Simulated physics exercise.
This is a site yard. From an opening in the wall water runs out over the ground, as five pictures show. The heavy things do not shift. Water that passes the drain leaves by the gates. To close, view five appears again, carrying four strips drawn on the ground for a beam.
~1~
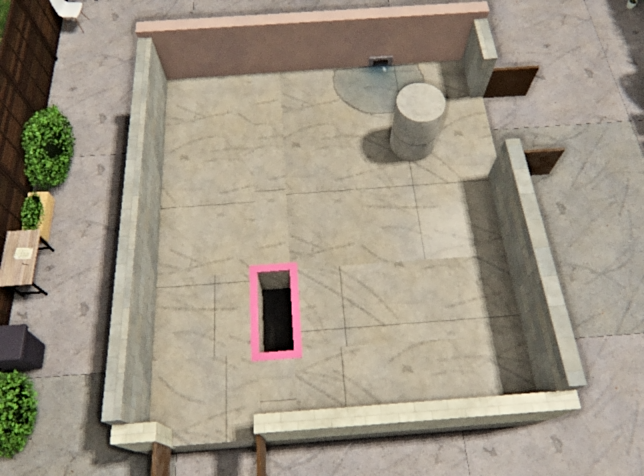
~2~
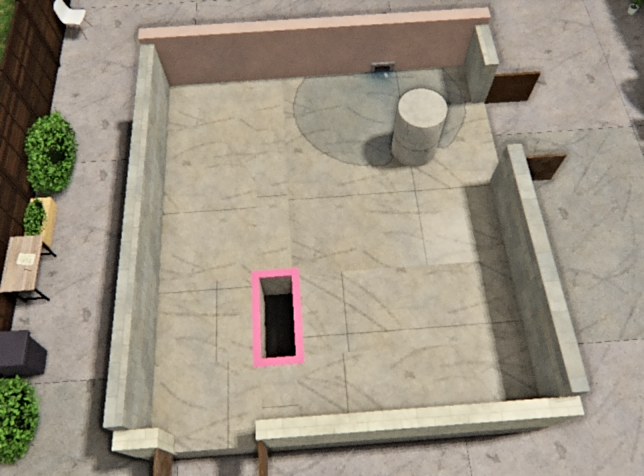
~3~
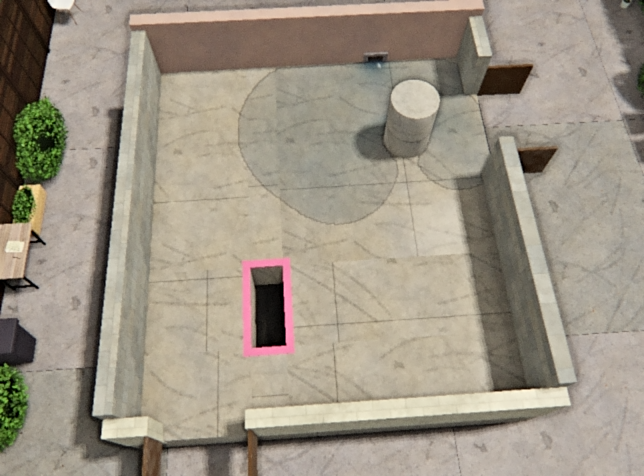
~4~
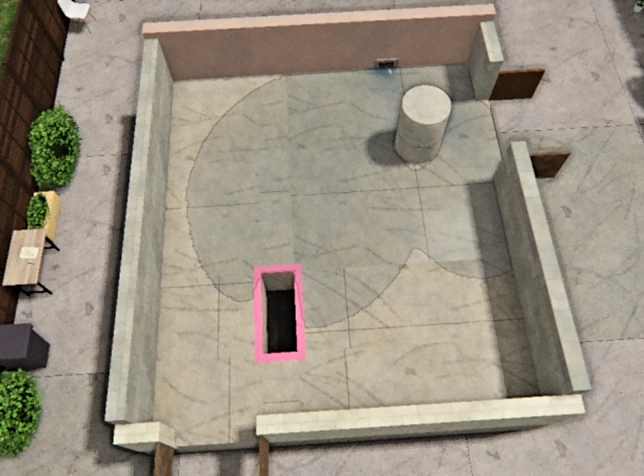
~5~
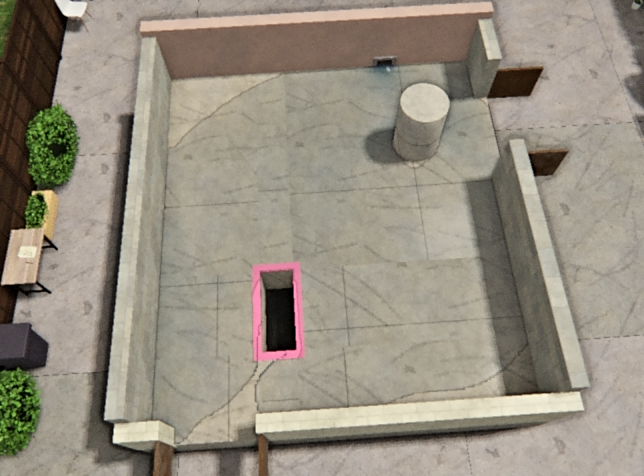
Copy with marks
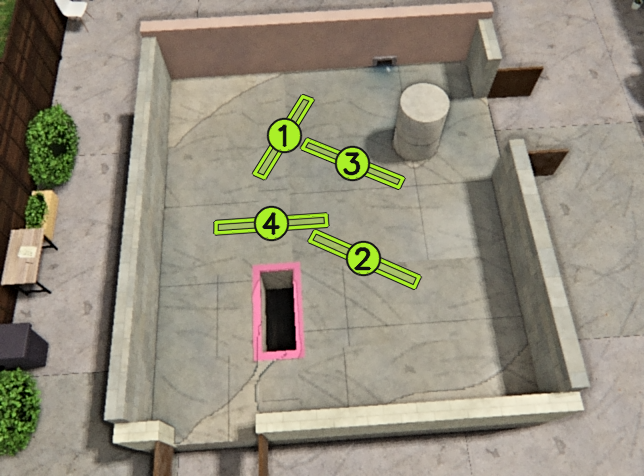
A thin, dark sheet of water spreads from a small outlet at the foot of the pinkish back wall, across the pale paved floor of a walled yard seen from high above. Grey walls enclose it, with gaps at right and lower left, a pale cylinder stands upper right, and a pink-rimmed rectangular pit lies lower left. The water passes around the cylinder, widens leftward and forward, reaches the pit and covers most of the floor, while the view shifts slightly.
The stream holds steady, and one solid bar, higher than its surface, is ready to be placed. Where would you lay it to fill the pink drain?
The best spot is 1.
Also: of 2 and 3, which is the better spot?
2 it is.
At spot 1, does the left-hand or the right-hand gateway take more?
The left one.
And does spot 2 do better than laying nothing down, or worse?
Worse.
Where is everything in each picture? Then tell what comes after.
In the first frame, outfall at (380, 62); pink drain at (275, 310); open gate at (216, 426); open gate at (479, 135); front seen at (342, 97), 4 % of the ground wet; pink drain still dry.
In the second frame, front seen at (316, 144), 14 % of the ground wet; pink drain still dry.
In the third frame, front seen at (314, 213), 30 % of the ground wet; pink drain still dry.
In the fourth frame, front seen at (310, 321), 56 % of the ground wet; pink drain taking water.
In the fifth frame, front seen at (154, 383), 85 % of the ground wet; pink drain taking water.
On the marked copy, 1 from (259, 175) to (307, 98); 2 from (312, 236) to (416, 282); 3 from (305, 144) to (400, 182); 4 from (216, 227) to (326, 220).
With 1, about 31 % of the stream goes into the pink drain, about 69 % out by the gates.
With 2, about 20 % of the stream goes into the pink drain, about 80 % out by the gates.
With 3, about 15 % of the stream goes into the pink drain, about 85 % out by the gates.
With 4, about 18 % of the stream goes into the pink drain, about 82 % out by the gates.
